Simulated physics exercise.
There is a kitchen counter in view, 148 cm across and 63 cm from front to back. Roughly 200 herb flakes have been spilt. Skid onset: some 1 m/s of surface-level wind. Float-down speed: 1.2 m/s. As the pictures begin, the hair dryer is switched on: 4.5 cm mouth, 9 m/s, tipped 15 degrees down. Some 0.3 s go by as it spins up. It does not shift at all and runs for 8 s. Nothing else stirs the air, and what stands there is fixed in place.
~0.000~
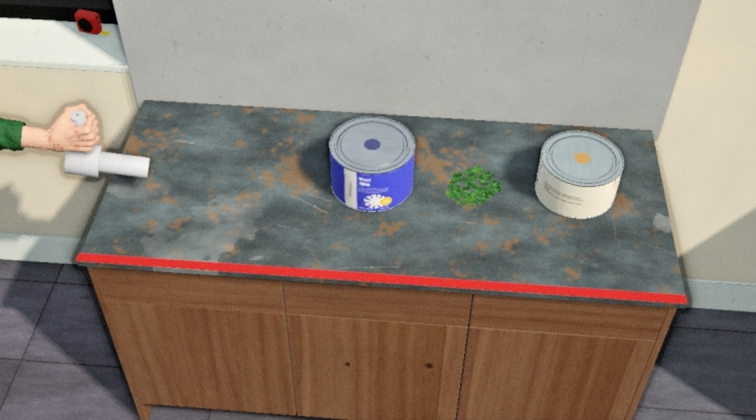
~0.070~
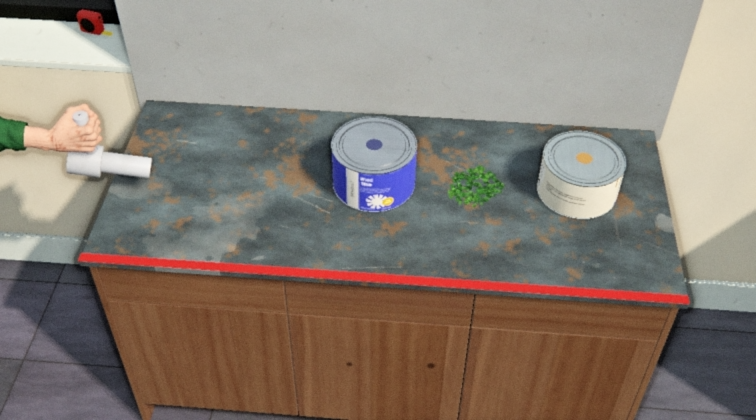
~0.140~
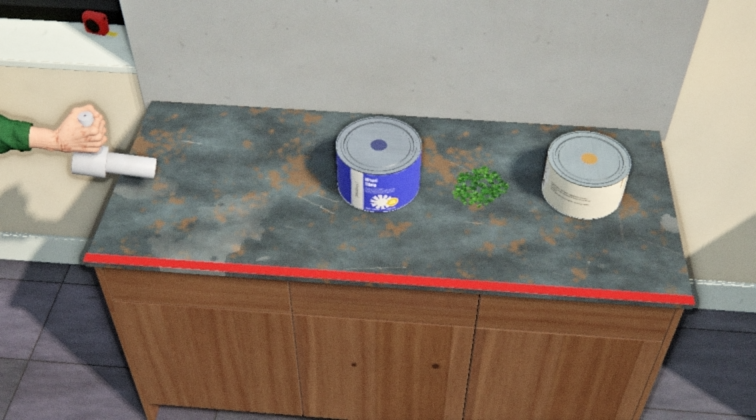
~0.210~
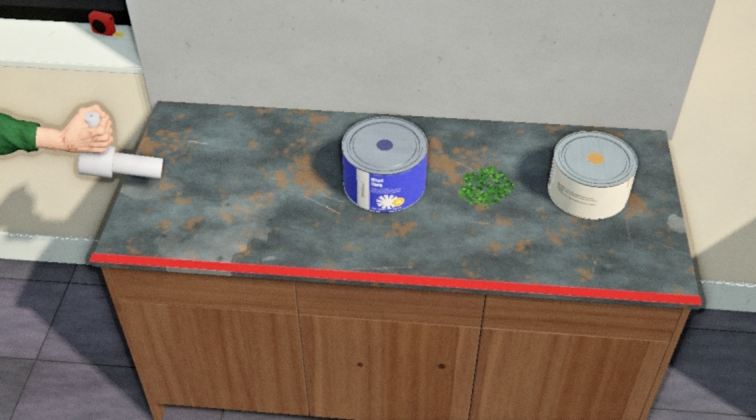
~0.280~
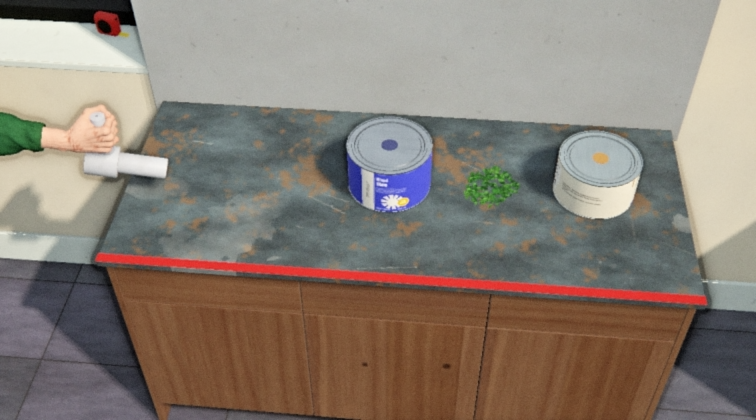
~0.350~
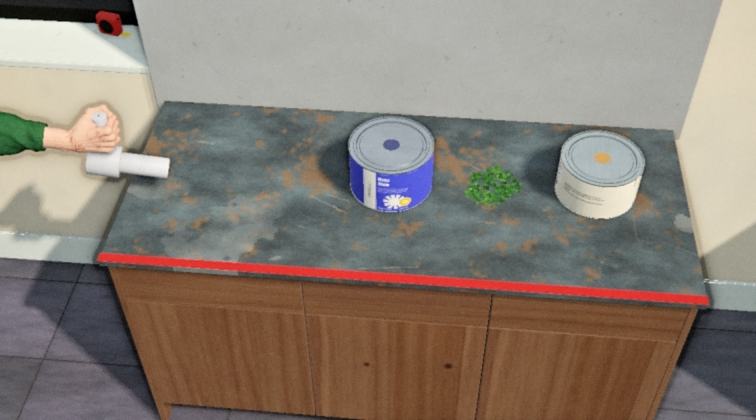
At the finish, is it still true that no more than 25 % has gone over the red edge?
Yes, it is still true.
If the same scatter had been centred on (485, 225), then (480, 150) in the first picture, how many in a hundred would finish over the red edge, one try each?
First try about 3 per cent, second about 0 per cent.
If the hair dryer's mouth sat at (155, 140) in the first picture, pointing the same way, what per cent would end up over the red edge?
The share would be near 0 %.
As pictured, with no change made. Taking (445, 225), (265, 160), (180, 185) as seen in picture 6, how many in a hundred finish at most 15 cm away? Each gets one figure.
In turn about 10 %, 0 %, 0 %.
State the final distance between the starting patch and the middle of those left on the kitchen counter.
That comes to some 5 centimetres.
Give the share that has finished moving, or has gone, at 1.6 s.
The share is about 20 %.
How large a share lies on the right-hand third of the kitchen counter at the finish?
50 %.
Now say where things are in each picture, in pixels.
In the first frame, the middle of the herb flakes is near (474, 187), none has stirred yet and the mouth of the hair dryer is at (148, 168).
In the second frame, the middle of the herb flakes is near (476, 186), none has stirred yet and the red edge is centred on (378, 282).
In the third frame, the middle of the herb flakes is near (481, 186), none has stirred yet, the top of a large tin is at (589, 158) and the top of a large tin is at (379, 145).
In the fourth frame, the middle of the herb flakes is near (487, 186) and none has stirred yet.
In the fifth frame, the middle of the herb flakes is near (492, 186) and none has stirred yet.
In the sixth frame, the middle of the herb flakes is near (493, 186) and none has stirred yet.
After 1.6 s the count stands so, 0 % are over the red edge; the middle of those still in play is near (493, 186).
After 2.6 s the count stands so, 0 % are over the red edge; the middle of those still in play is near (495, 185).
After 4.4 s the count stands so, 0 % are over the red edge; the middle of those still in play is near (497, 185).
After 8.0 s, at the end, 0 % are over the red edge; the middle of those still in play is near (499, 182).
